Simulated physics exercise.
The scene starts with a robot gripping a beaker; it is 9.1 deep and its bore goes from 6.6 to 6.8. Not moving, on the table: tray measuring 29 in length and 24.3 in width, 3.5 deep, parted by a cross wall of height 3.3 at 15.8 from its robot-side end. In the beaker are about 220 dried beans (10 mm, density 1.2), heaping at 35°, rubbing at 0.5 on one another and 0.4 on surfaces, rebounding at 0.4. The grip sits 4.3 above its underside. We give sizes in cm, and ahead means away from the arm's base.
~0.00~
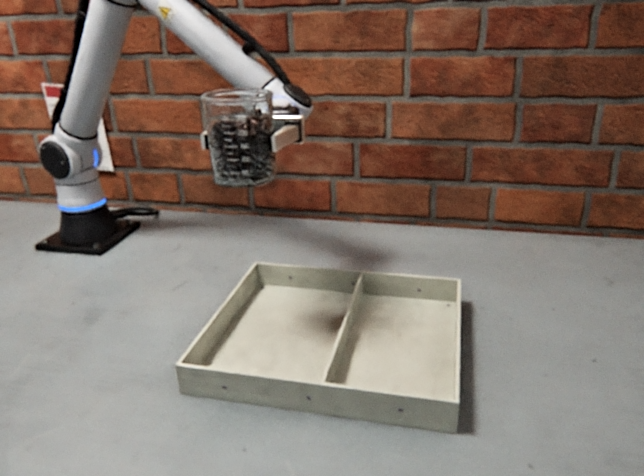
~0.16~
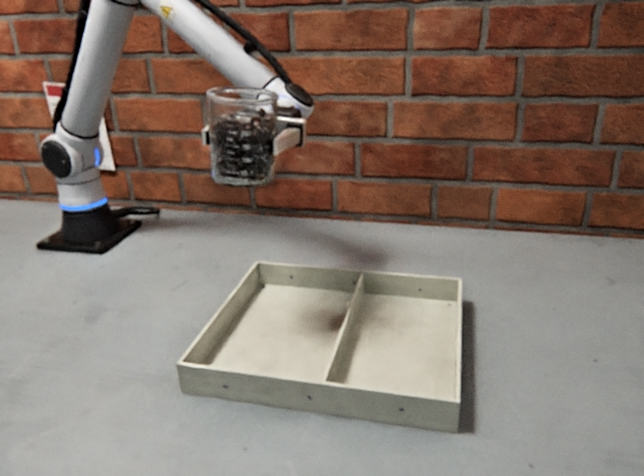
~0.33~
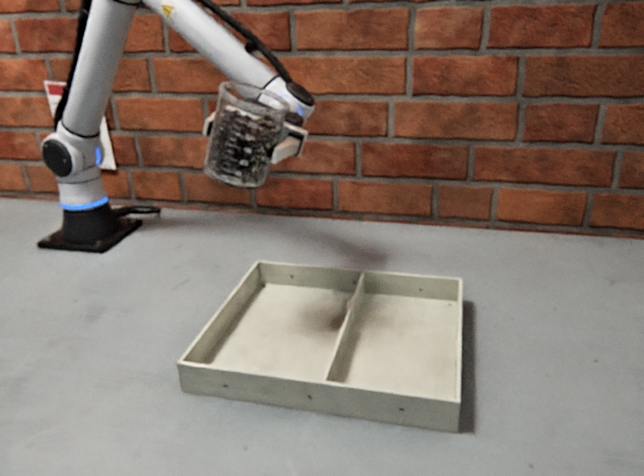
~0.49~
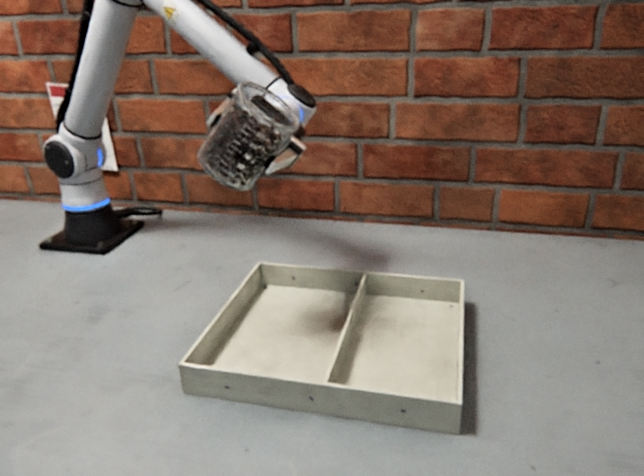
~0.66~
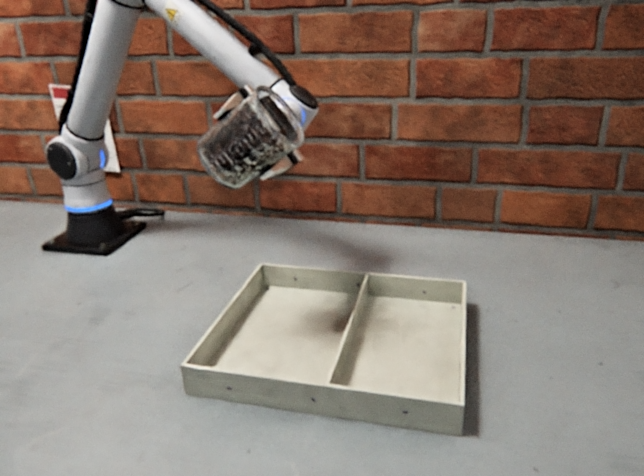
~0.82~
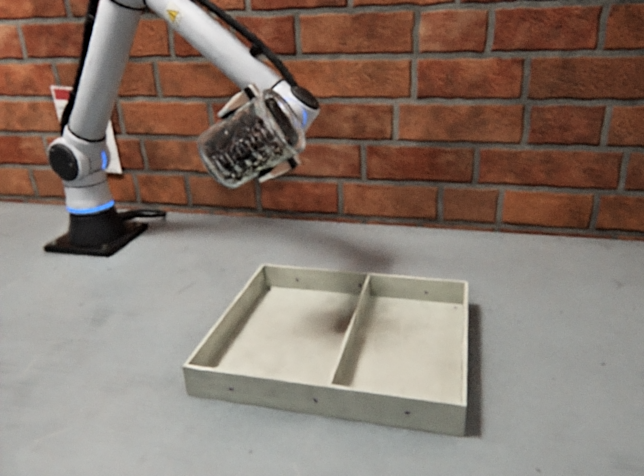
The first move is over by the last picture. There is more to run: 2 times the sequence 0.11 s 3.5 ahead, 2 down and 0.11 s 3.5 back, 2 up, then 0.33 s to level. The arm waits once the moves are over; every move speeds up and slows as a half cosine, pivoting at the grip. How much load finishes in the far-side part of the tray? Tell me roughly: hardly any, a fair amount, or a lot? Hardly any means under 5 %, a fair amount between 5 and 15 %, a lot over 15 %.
Hardly any.
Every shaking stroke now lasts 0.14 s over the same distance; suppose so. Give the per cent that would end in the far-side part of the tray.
It would be some 0 %.
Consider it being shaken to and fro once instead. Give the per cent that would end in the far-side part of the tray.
That change gives some 0 percent.
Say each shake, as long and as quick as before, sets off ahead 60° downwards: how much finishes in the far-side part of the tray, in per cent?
It comes to near 0 percent.
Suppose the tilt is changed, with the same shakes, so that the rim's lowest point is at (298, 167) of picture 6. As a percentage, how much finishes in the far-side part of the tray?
The share is around 15 %.
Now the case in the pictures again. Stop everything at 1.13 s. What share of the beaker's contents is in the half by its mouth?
Some 35 percent is in that half.
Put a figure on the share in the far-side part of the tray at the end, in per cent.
2 per cent, more or less.
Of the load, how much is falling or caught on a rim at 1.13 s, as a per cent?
2 %.
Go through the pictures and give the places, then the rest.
In the first frame, beaker middle at (241, 138), level; upper third of the load around (241, 128), from x 215 to 270, top at y 110; 222 in the beaker.
In the second frame, beaker middle at (243, 138), tilted 6° forward; upper third of the load around (241, 128), from x 215 to 270, top at y 110.
In the third frame, beaker middle at (244, 137), tilted 21° forward; upper third of the load around (241, 128), from x 215 to 275, top at y 110.
In the fourth frame, beaker middle at (247, 139), tilted 39° forward; upper third of the load around (243, 129), from x 210 to 280, top at y 110.
In the fifth frame, beaker middle at (249, 141), tilted 54° forward; upper third of the load around (243, 130), from x 210 to 285, top at y 110.
In the sixth frame, beaker middle at (251, 142), tilted 60° forward; upper third of the load around (245, 131), from x 210 to 285, top at y 110; 222 in the beaker.
By 1.13 s, tilted 60° forward, highest piece 26 above the table; 218 in the beaker, 4 in flight or on a rim.
By 1.44 s, tilted 27° forward, highest piece 28 above the table; 213 in the beaker, 4 in the robot-side part, 3 in the far-side part, 2 in flight or on a rim.
By 1.79 s, level, highest piece 30 above the table; 213 in the beaker, 6 in the robot-side part, 3 in the far-side part.
By 2.84 s, level, highest piece 30 above the table; 213 in the beaker, 6 in the robot-side part, 3 in the far-side part.
Final count, 213 in the beaker, 6 in the robot-side part, 3 in the far-side part. That is 1 % in the far-side part of the tray.
